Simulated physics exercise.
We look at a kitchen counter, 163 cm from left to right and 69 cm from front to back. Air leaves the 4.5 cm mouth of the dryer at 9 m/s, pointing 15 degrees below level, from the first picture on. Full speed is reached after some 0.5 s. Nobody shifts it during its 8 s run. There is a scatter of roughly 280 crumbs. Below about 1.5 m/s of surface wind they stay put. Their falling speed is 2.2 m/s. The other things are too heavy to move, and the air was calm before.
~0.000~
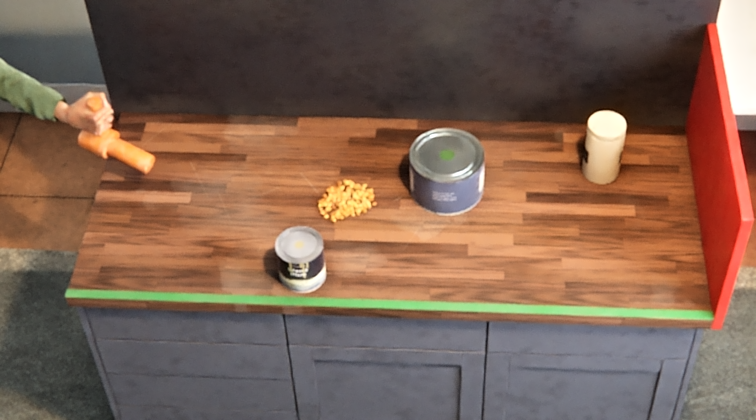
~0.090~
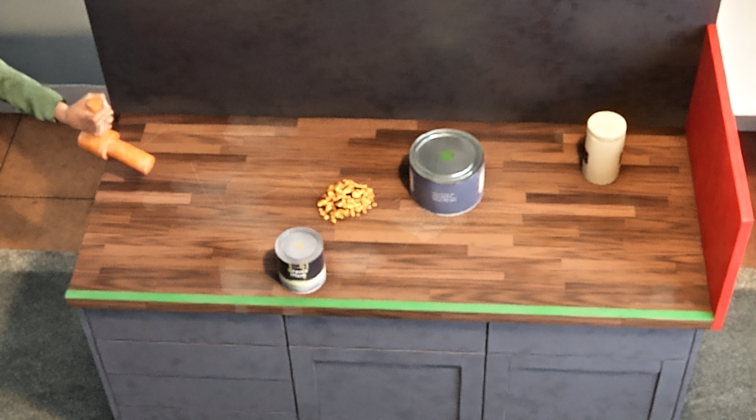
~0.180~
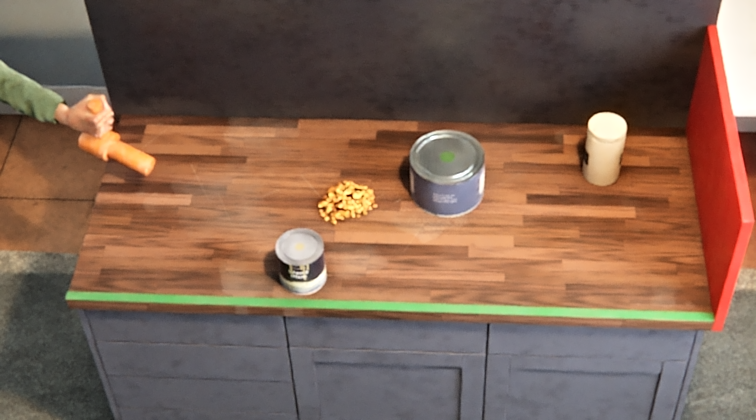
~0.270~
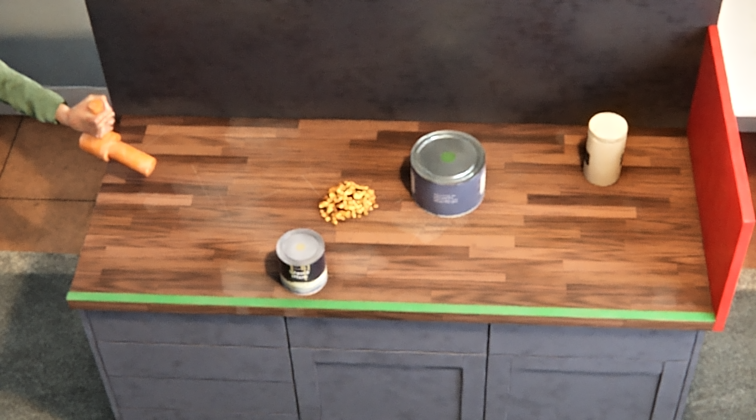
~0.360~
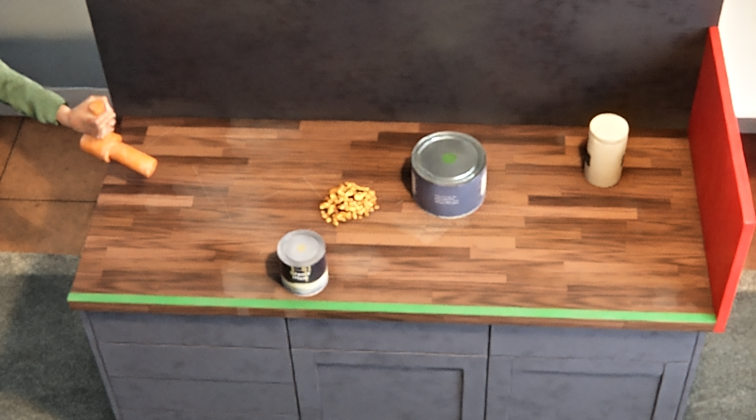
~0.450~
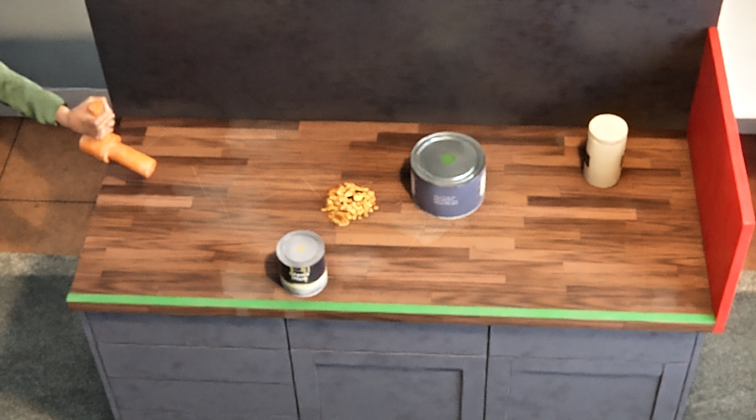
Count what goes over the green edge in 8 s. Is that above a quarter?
More than a quarter over the green edge: No.
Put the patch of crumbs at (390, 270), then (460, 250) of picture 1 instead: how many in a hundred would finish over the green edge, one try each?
In turn about 100 %, 40 %.
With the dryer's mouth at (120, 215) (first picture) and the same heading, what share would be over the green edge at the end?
In that case some 0 per cent.
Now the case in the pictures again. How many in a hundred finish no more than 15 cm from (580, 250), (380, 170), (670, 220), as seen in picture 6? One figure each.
In turn about 20 %, 30 %, 25 %.
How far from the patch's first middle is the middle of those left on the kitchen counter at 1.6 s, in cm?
Roughly 40 cm.
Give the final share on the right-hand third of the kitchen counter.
Some 60 per cent.
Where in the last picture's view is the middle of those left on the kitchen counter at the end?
Near (561, 219).
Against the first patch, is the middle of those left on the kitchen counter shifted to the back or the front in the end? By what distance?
Towards the front, some 5 cm.
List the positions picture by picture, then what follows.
The middle of the crumbs is near (347, 199), none has stirred yet and the mouth of the dryer is at (150, 165), in the first frame.
The middle of the crumbs is near (347, 199), none has stirred yet and the green edge is centred on (384, 309), in the second frame.
The middle of the crumbs is near (347, 200), none has stirred yet, the top of a tin is at (300, 246) and the top of a large tin is at (447, 156), in the third frame.
The middle of the crumbs is near (348, 200) and none has stirred yet, in the fourth frame.
The middle of the crumbs is near (349, 201) and none has stirred yet, in the fifth frame.
The middle of the crumbs is near (348, 202) and about 5 % have left their places, in the sixth frame.
After 1.6 s, 0 % are over the green edge; the middle of those still in play is near (501, 222); 23 % have settled or left.
After 2.6 s, 0 % are over the green edge; the middle of those still in play is near (526, 220); 26 % have settled or left.
After 4.4 s, 0 % are over the green edge; the middle of those still in play is near (548, 218); 29 % have settled or left.
After 8.0 s, at the end, 0 % are over the green edge; the middle of those still in play is near (561, 219).
